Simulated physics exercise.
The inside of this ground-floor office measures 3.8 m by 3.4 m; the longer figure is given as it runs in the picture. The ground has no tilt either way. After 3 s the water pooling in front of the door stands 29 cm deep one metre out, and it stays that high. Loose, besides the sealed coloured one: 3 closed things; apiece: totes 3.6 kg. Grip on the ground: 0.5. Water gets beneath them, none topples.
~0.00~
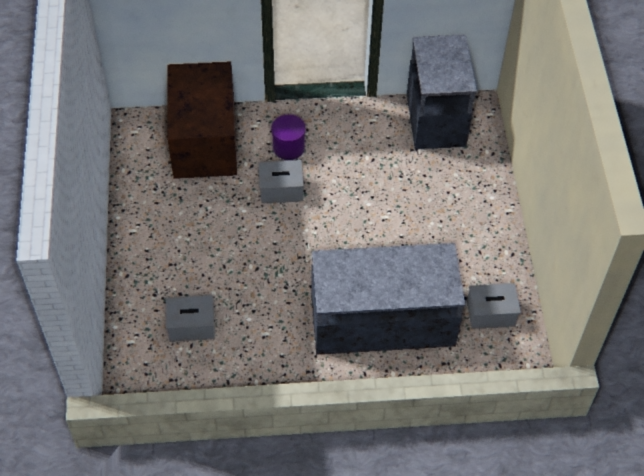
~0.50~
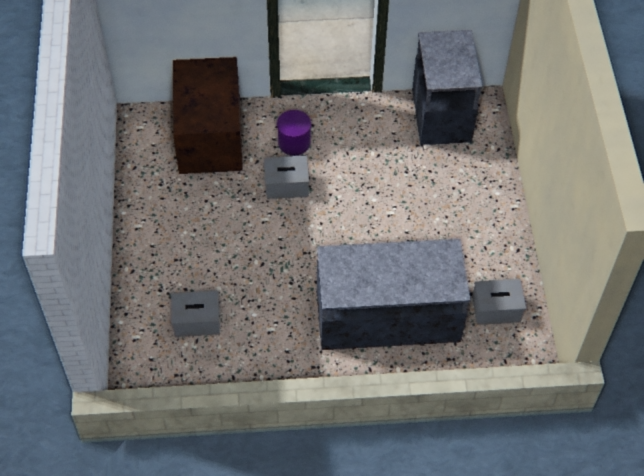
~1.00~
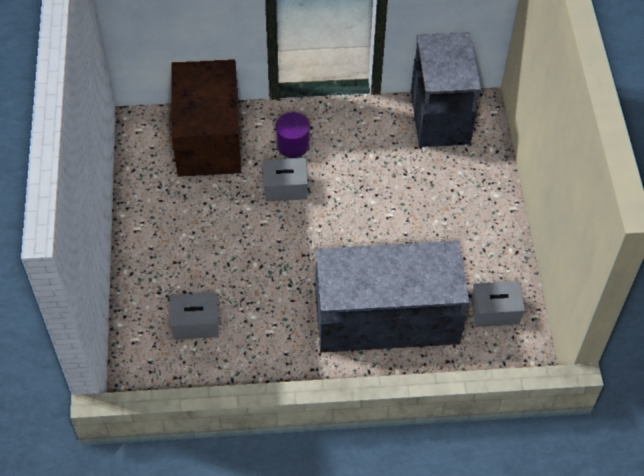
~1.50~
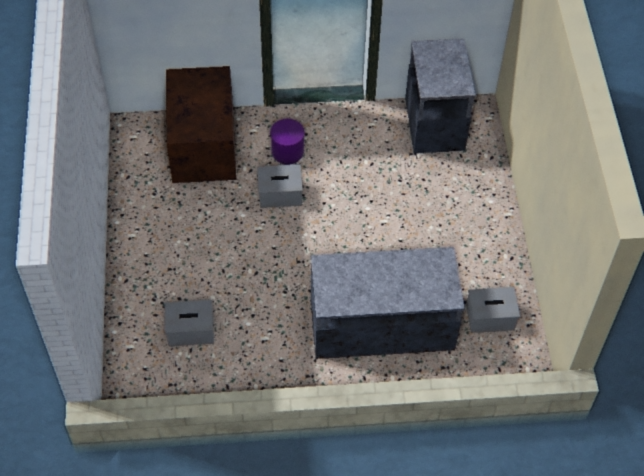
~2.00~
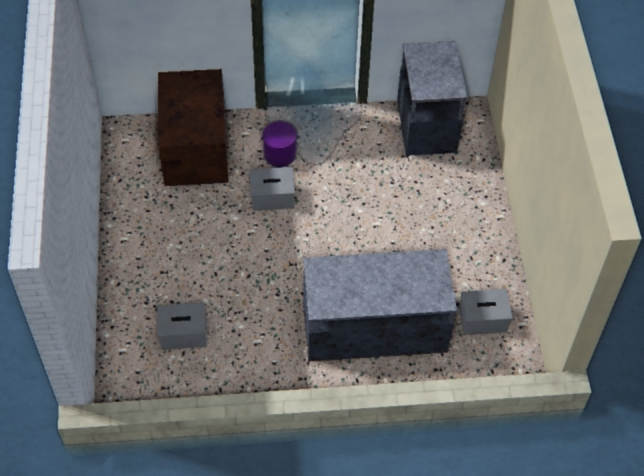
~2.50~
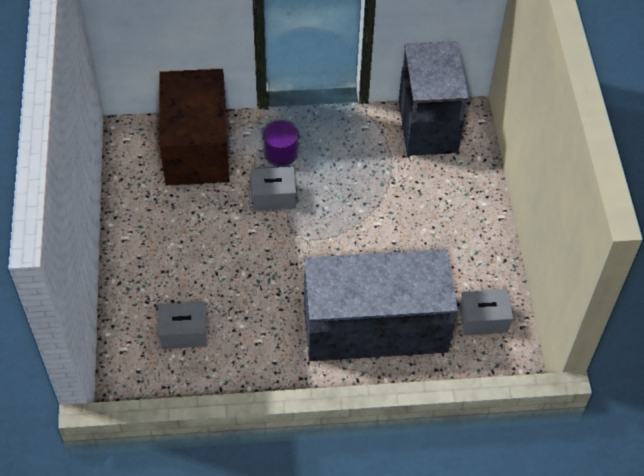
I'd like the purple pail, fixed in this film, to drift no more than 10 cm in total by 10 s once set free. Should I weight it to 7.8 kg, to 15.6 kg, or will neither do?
Neither will do.
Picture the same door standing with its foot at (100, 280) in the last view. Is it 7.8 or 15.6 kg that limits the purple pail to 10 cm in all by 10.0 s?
That way, only the big mass suffices.
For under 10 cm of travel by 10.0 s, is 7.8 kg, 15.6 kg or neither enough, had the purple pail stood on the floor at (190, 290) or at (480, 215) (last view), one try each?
The big mass is needed; the big mass is needed.
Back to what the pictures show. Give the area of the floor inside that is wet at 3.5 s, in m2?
Roughly 5.0 m2 of it is wet.
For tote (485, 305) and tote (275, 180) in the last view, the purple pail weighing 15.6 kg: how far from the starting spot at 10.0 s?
They sit 300 cm and 100 cm away, in the order given.
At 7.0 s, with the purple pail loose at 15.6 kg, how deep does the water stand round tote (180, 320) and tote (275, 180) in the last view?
Some 13 cm at the first, some 13 cm at the second.
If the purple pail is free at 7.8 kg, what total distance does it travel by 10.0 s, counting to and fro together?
Close to 350 centimetres all told.
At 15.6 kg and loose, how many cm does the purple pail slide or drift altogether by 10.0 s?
It covers some 100 cm altogether.
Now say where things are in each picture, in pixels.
The first frame shows the purple pail at (289, 128), on the bottom; 0.0 m2 under water; 0 of 4 have shifted.
The second frame shows the purple pail at (294, 123), on the bottom; water covers 0.0 m2; 0 of 4 have shifted.
The third frame shows the purple pail at (293, 126), on the bottom; water covers 0.0 m2; 0 of 4 have shifted.
The fourth frame shows the purple pail at (287, 132) rests on the ground; 0.0 m2 under water; 0 of 4 have shifted.
The fifth frame shows the purple pail at (279, 135) rests on the ground; water covers 0.4 m2; 0 of 4 have shifted.
The sixth frame shows the purple pail at (281, 134), on the bottom; 1.4 m2 under water; 0 of 4 have shifted.
After 3.5 s the purple pail would be 67 cm from its start with 7.8 kg and 23 cm from its start with 15.6 kg; 9 cm of water round it then.
After 4.5 s the purple pail would be 156 cm from its start with 7.8 kg and 66 cm from its start with 15.6 kg; 8 cm of water round it then.
After 7.0 s the purple pail would be 173 cm from its start with 7.8 kg and 92 cm from its start with 15.6 kg; 8 cm of water round it then.
After 10.0 s the purple pail would be 133 cm from its start with 7.8 kg and 95 cm from its start with 15.6 kg; 16 cm of water round it then.
